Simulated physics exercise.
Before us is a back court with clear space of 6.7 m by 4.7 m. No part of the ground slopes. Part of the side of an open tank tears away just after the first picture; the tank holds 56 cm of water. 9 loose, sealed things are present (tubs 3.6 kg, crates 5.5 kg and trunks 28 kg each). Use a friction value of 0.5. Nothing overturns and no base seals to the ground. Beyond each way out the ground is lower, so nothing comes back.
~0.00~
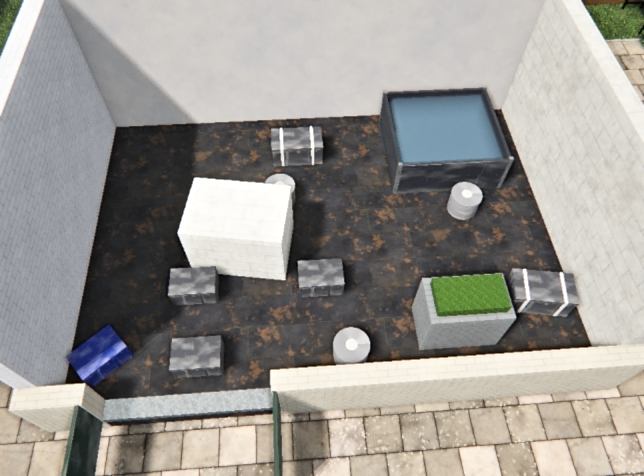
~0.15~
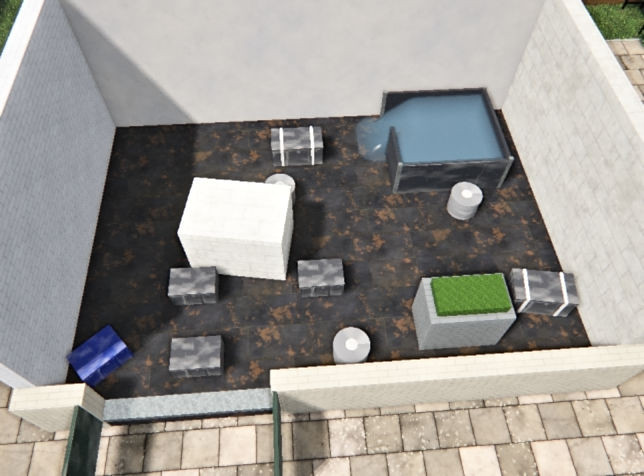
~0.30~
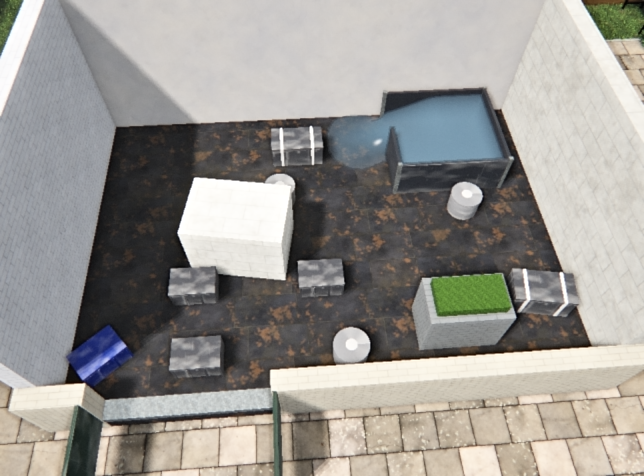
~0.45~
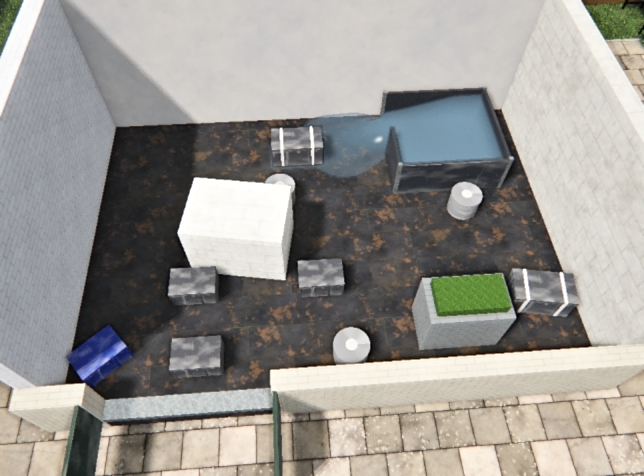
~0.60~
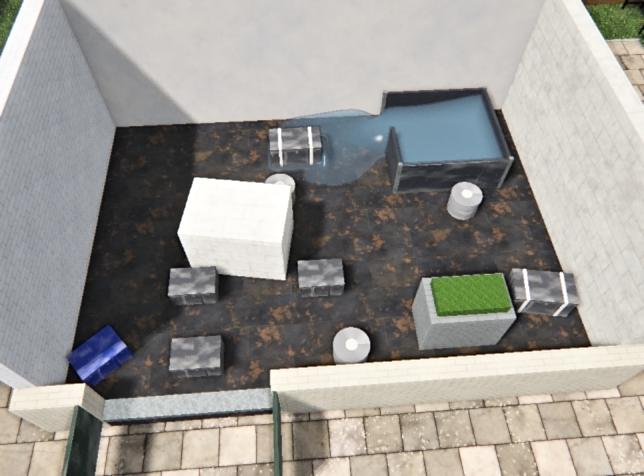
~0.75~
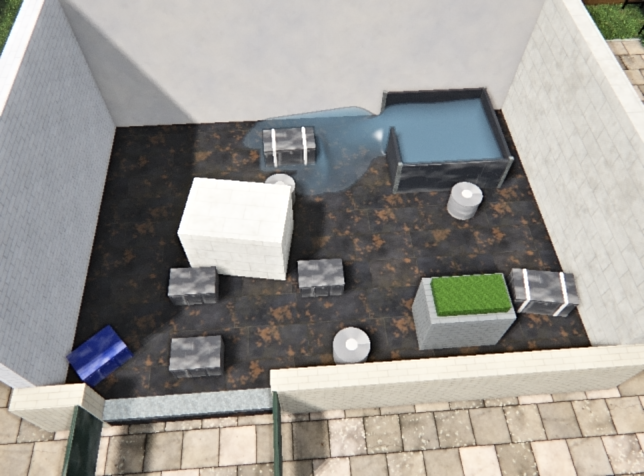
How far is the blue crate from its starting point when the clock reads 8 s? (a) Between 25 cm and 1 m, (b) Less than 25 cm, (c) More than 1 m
c.
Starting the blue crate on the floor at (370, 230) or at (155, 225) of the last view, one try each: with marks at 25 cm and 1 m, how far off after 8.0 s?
Run 1: It remains nearly still. Run 2: It is pushed far off.
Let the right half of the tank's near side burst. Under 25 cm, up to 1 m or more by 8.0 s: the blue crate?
In that scenario the blue crate would have shifted only slightly.
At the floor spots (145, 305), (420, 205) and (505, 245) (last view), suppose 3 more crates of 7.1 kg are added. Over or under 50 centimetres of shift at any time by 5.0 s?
Result, in listed order: Exceeded / not exceeded / not exceeded.
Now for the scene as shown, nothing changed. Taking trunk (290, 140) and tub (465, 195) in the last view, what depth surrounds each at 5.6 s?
Some 7 cm at the first, some 0 cm at the second.
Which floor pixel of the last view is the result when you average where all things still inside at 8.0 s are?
Close to pixel (350, 318).
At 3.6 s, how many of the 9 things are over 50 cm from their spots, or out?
2 in all.
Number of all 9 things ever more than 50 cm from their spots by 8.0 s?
I make it 5.
After 1.6 s the blue crate is near (96, 351), 0.0 m from its start, aground; 0 of 9 are out; 1 afloat.
After 3.6 s the blue crate is near (106, 361), 0.2 m from its start, aground; 0 of 9 are out; 2 afloat.
After 5.6 s the blue crate has gone out; 2 of 9 are out; 0 afloat.
After 8.0 s the blue crate has gone out; 2 of 9 are out; 2 afloat.
